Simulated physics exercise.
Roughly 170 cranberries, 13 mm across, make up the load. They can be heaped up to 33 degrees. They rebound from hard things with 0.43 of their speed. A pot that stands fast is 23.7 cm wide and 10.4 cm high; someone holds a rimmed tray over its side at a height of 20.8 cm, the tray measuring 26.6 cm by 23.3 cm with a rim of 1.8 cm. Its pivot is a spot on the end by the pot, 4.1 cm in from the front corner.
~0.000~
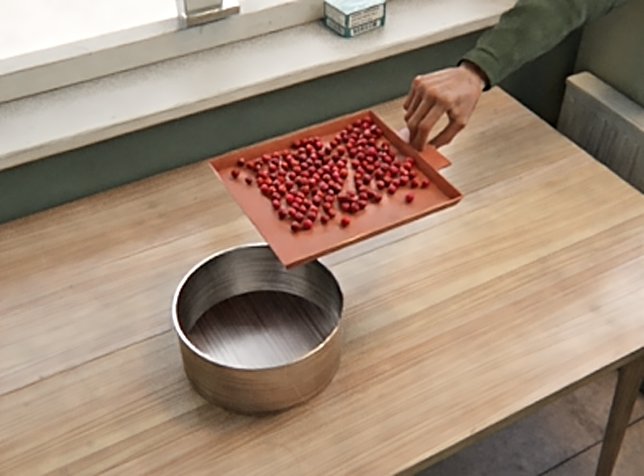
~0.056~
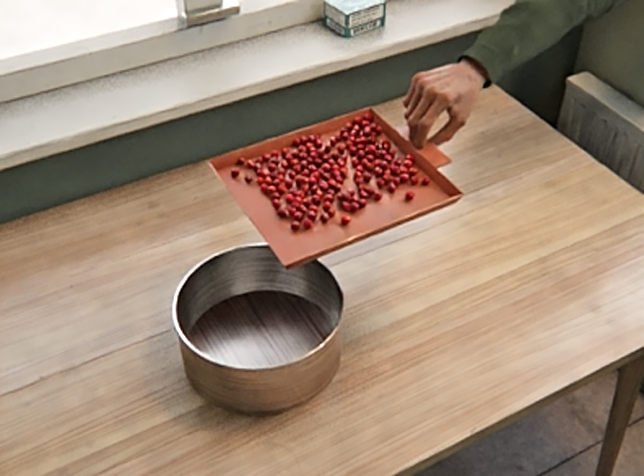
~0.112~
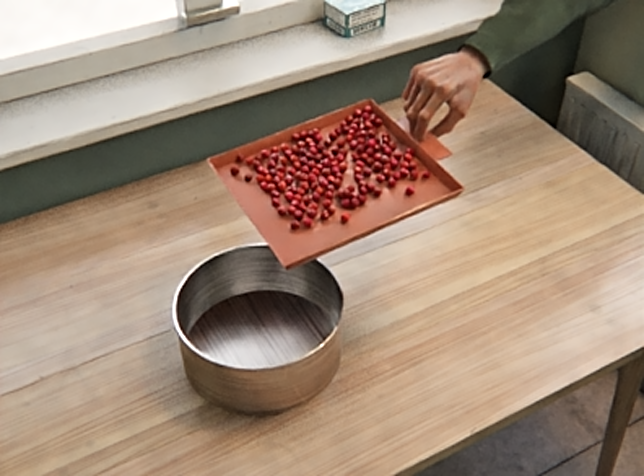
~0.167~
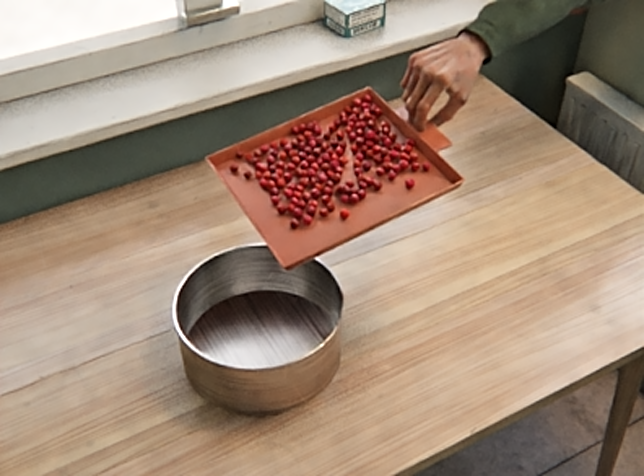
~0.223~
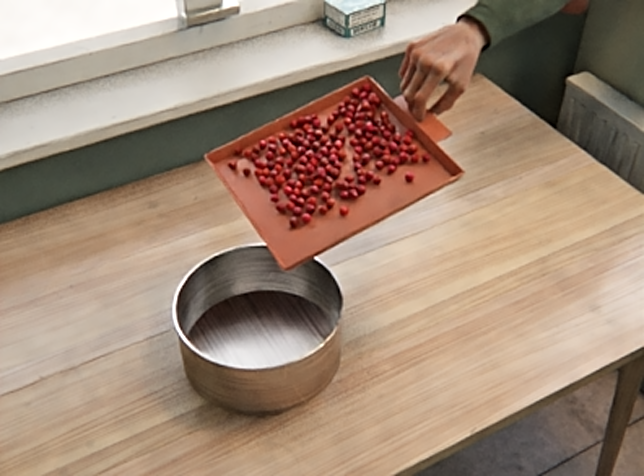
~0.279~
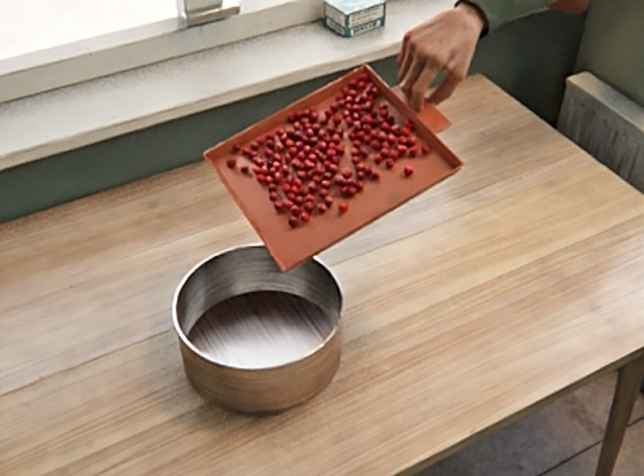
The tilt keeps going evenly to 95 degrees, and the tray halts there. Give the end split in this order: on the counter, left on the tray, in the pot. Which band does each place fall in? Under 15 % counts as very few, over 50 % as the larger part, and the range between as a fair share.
Counter: Very few. Left on the tray: Very few. Pot: The larger part.
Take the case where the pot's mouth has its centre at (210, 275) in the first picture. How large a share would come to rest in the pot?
Something like 45 per cent would settle in it.
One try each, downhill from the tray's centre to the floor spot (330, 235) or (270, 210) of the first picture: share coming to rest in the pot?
Near 70 and 60 per cent, in that order.
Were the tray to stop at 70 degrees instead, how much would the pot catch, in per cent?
It would be near 85 per cent.
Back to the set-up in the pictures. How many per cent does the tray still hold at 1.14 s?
Something like 70 percent, roughly.
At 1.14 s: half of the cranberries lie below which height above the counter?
Height: Around 24 cm.
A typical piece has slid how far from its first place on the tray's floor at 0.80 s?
It has moved some 12 cm from its start.
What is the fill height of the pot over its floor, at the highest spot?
3.5 cm.
Then, at 0.80 s, tilt 54 degrees; the tray holds 95 %, the pot 0 %.
After 1.14 s, tilt 78 degrees; the tray holds 70 %, the pot 25 %.
After 1.58 s, tilt 95 degrees; the tray holds 0 %, the pot 95 %.
In the end, at 2.2 s, counter 5 %, tray 0 %, pot 95 %.
